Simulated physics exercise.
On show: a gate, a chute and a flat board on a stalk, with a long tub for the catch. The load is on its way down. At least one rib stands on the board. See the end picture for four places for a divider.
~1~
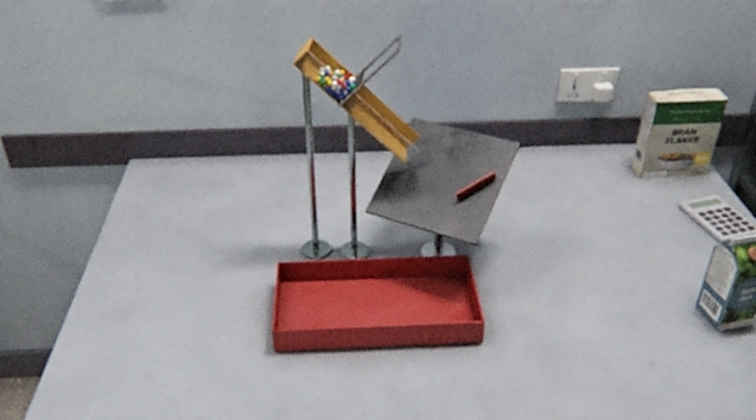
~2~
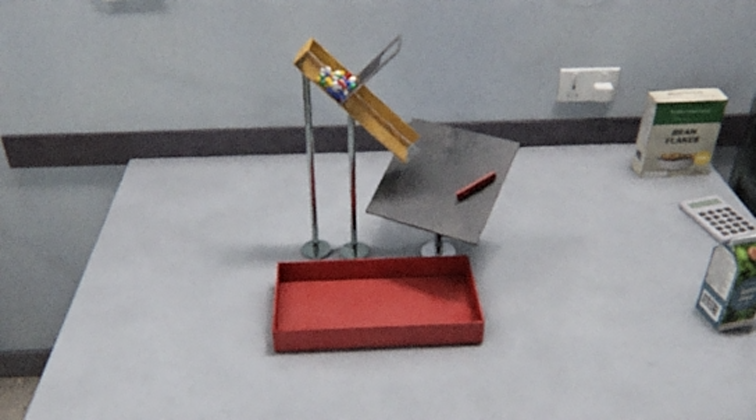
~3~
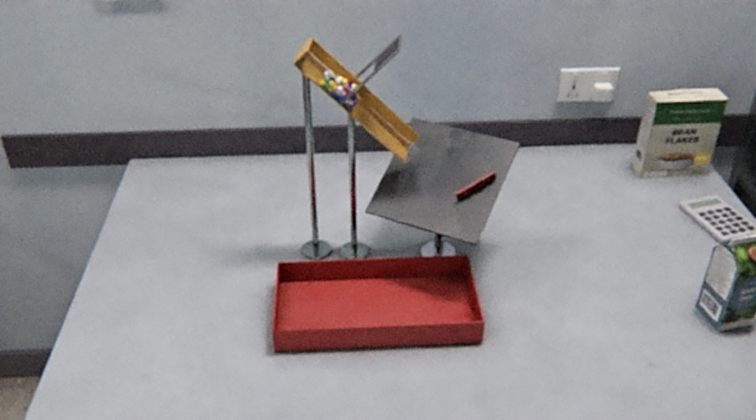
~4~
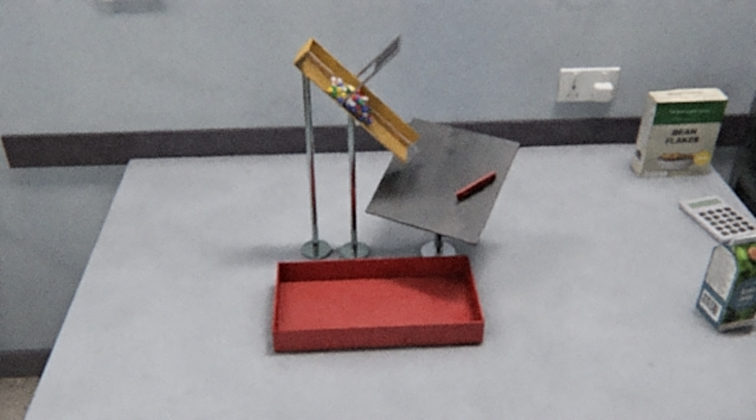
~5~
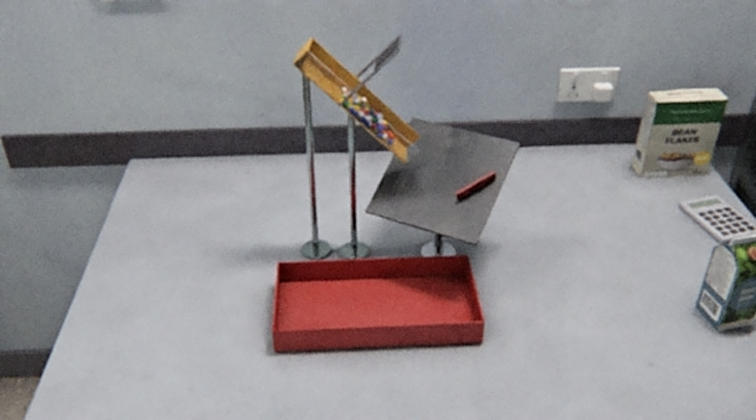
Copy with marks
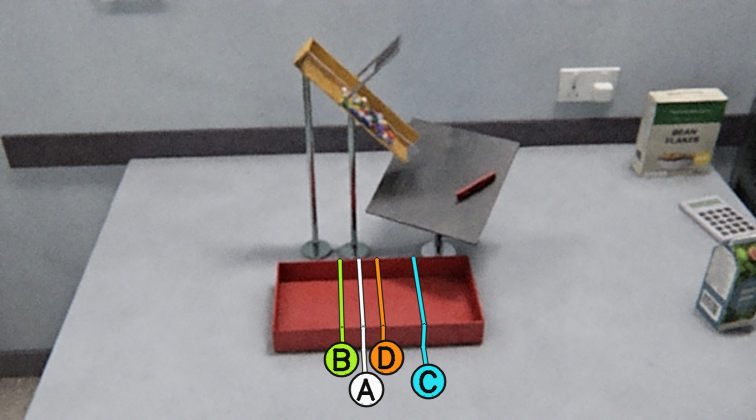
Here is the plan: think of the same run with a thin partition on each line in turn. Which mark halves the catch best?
Line C.
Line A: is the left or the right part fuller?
The right side.
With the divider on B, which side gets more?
Right.
On the marked copy, line A crosses the front rim at (363, 327); line B crosses the front rim at (342, 328); line C crosses the front rim at (424, 324); line D crosses the front rim at (383, 326).
If A is chosen, of what is caught, a small part on the left of the divider, most on the right.
If B is chosen, of what is caught, a small part on the left of the divider, nearly all on the right.
If C is chosen, of what is caught, about two thirds on the left of the divider, about a third on the right.
If D is chosen, of what is caught, a small part on the left of the divider, most on the right.
